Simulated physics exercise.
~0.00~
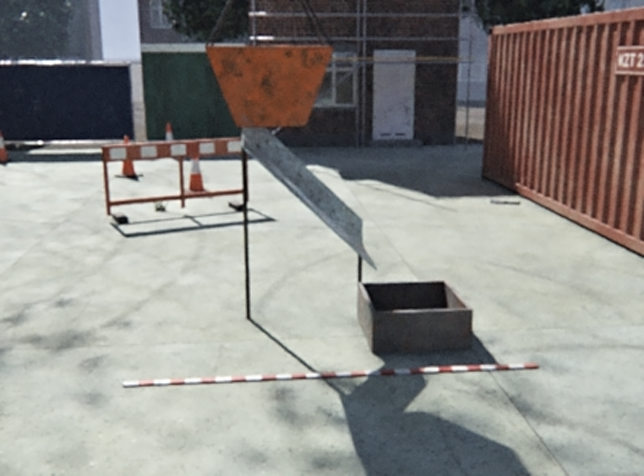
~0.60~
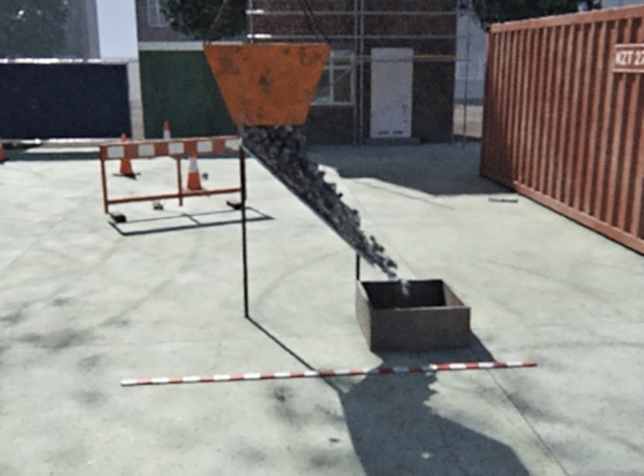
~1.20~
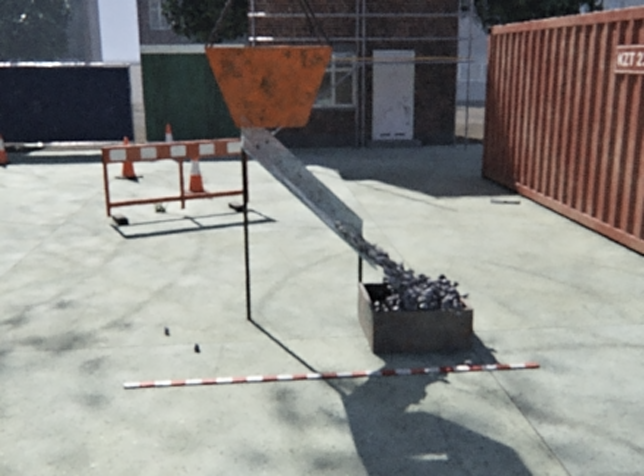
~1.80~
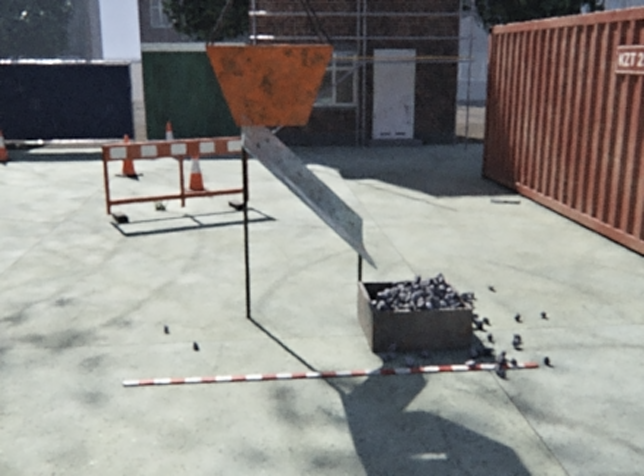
An orange hopper hangs over a grey steel slide that slopes down to the right toward an open brown box on a sunlit concrete yard, seen from slightly above by a gently swaying camera. A red-and-white barrier and cones stand behind on the left, a rust-red container on the right, and a striped staff lies in front. Dark stones pour from the hopper and cover the slide. They run down into the box and heap up, while a couple lie on the ground to the left. Finally the slide is bare, the box is full, and a few stones lie scattered to its right.
